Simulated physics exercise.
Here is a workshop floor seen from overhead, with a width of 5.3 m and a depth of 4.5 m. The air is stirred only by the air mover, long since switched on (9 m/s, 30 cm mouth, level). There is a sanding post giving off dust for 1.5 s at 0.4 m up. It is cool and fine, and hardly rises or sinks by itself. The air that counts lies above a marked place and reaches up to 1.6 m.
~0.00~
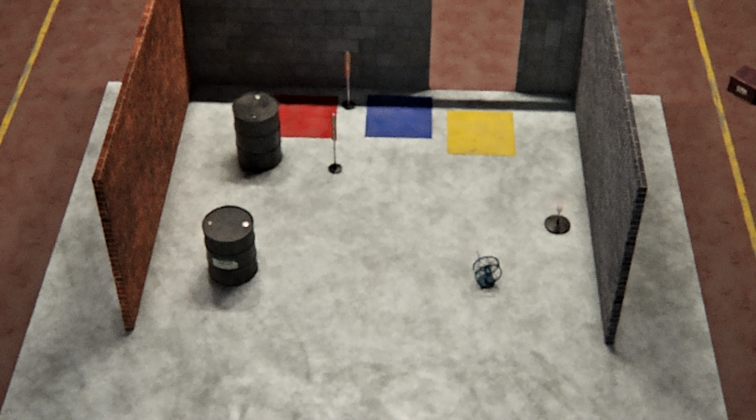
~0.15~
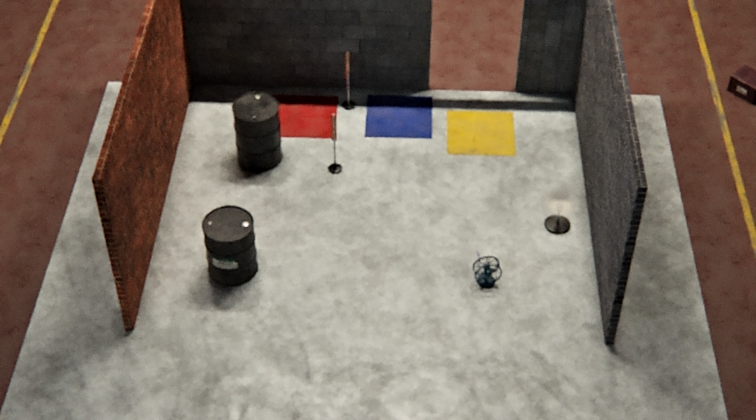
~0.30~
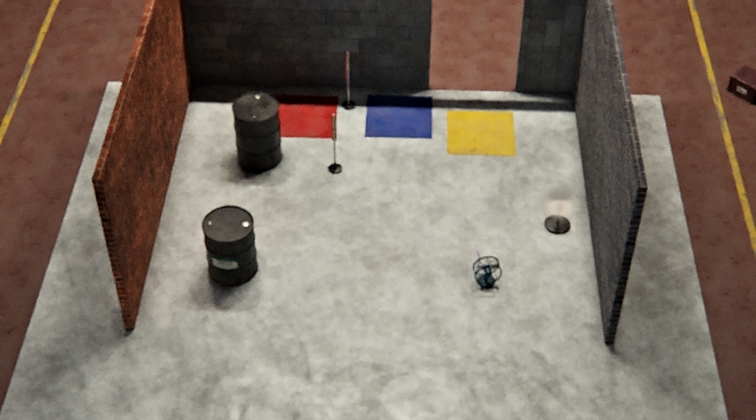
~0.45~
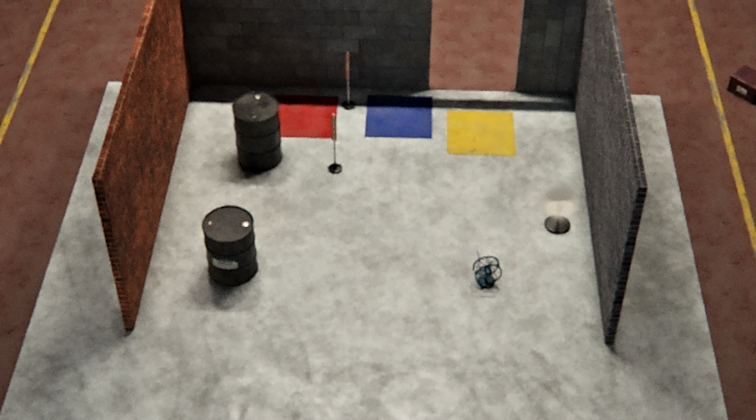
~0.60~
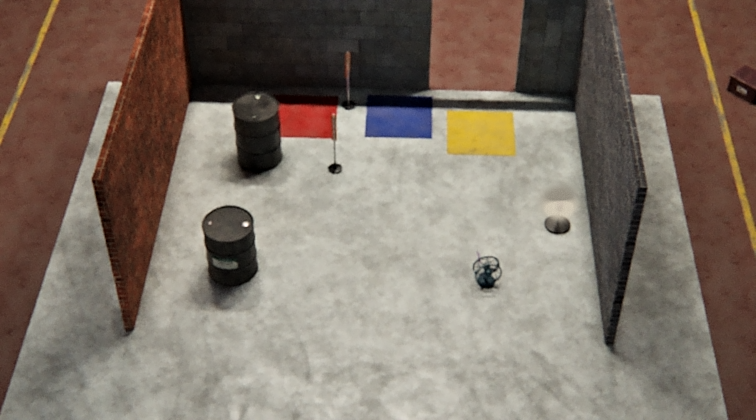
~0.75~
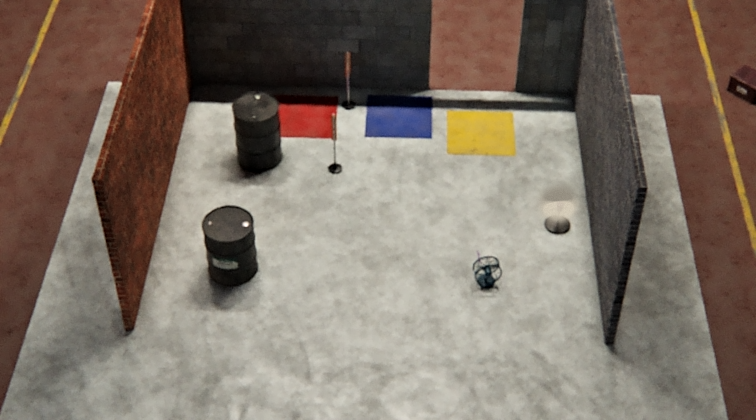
Workshop floor seen from above, with pale dust gathering over a small round post near the right wall, barrels standing still.
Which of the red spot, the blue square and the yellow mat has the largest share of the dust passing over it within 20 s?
The yellow one.
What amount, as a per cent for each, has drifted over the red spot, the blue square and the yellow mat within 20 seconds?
Roughly 0 per cent red, 1 per cent blue, 30 per cent yellow.
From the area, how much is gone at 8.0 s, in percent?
I reckon it's close to 1 %.
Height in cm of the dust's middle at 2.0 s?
Height of middle: Approx. 30 cm.
By 2.0 s, 0 % has passed over the red spot, 0 % over the yellow mat and 0 % over the blue square; 0 % has left the area, and the middle of the rest is near (553, 207).
By 4.0 s, 0 % has passed over the red spot, 0 % over the yellow mat and 0 % over the blue square; 0 % has left the area, and the middle of the rest is near (542, 210).
By 8.0 s, 0 % has passed over the red spot, 3 % over the yellow mat and 0 % over the blue square; 1 % has left the area, and the middle of the rest is near (565, 172).
By 20.0 s, 0 % has passed over the red spot, 25 % over the yellow mat and 1 % over the blue square; 23 % has left the area, and the middle of the rest is near (543, 50).
